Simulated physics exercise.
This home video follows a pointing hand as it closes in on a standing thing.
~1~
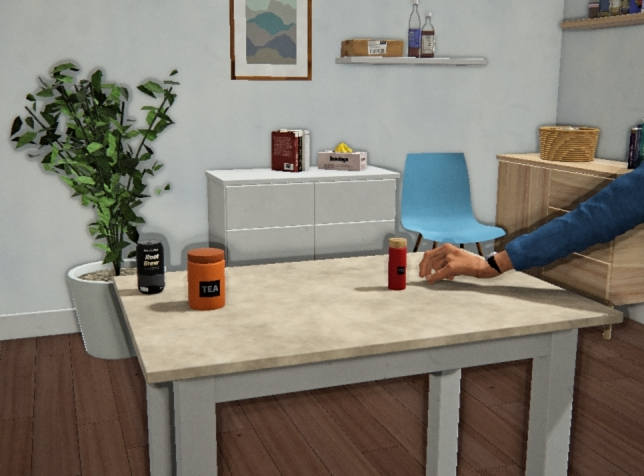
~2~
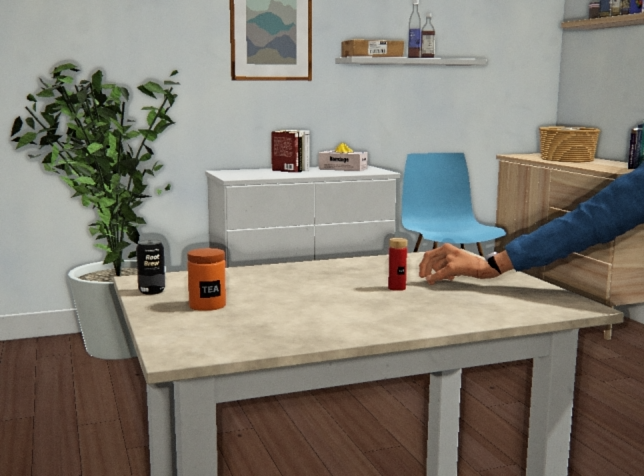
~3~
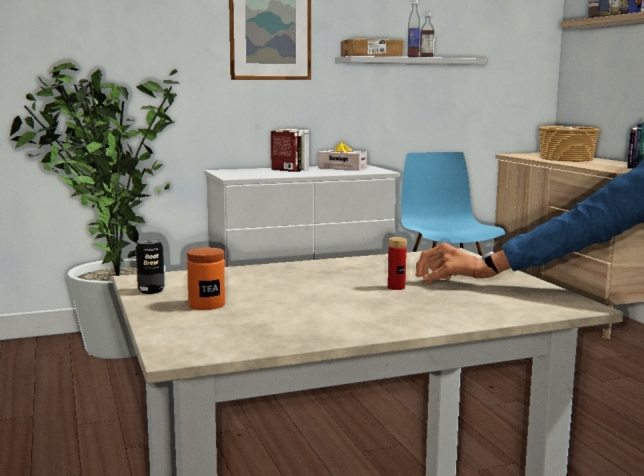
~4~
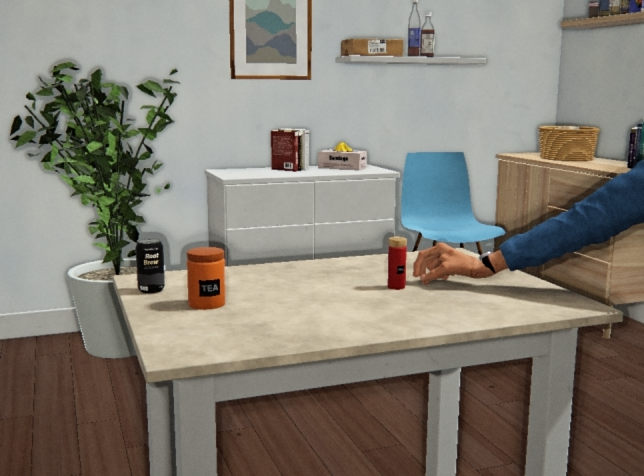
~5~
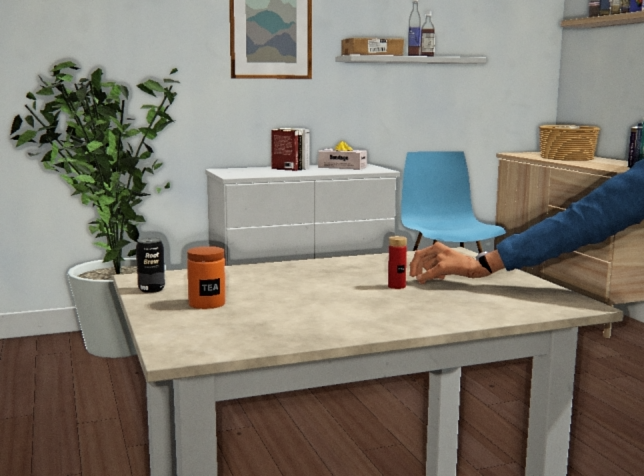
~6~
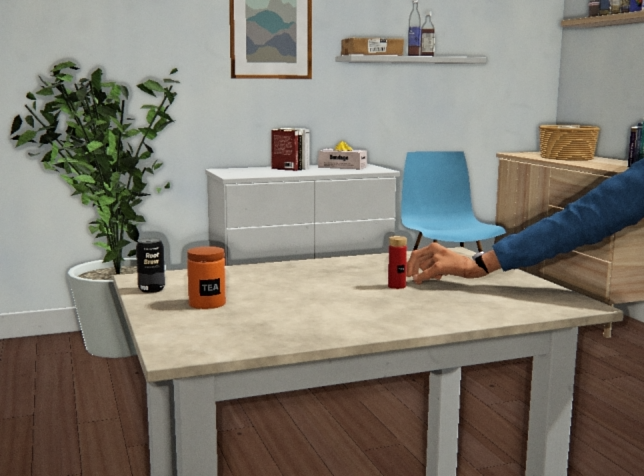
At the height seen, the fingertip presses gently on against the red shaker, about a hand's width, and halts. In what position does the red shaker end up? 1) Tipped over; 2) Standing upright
Answer: 2.
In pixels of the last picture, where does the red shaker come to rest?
Around (349, 267).
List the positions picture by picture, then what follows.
In the first picture, red shaker (397, 264).
In the second picture, red shaker (398, 264).
In the third picture, red shaker (397, 263).
In the fourth picture, red shaker (397, 263).
In the fifth picture, red shaker (397, 263).
In the sixth picture, red shaker (397, 262).
Then, 0.30 s after the last picture, red shaker slid a little near (388, 263).
Then, 0.70 s after the last picture, red shaker slid well along near (368, 265).
Then, 1.00 s after the last picture, red shaker slid well along near (353, 266).
At rest, moved from the start, red shaker. Seen from the same camera at the end, red shaker near (349, 267).
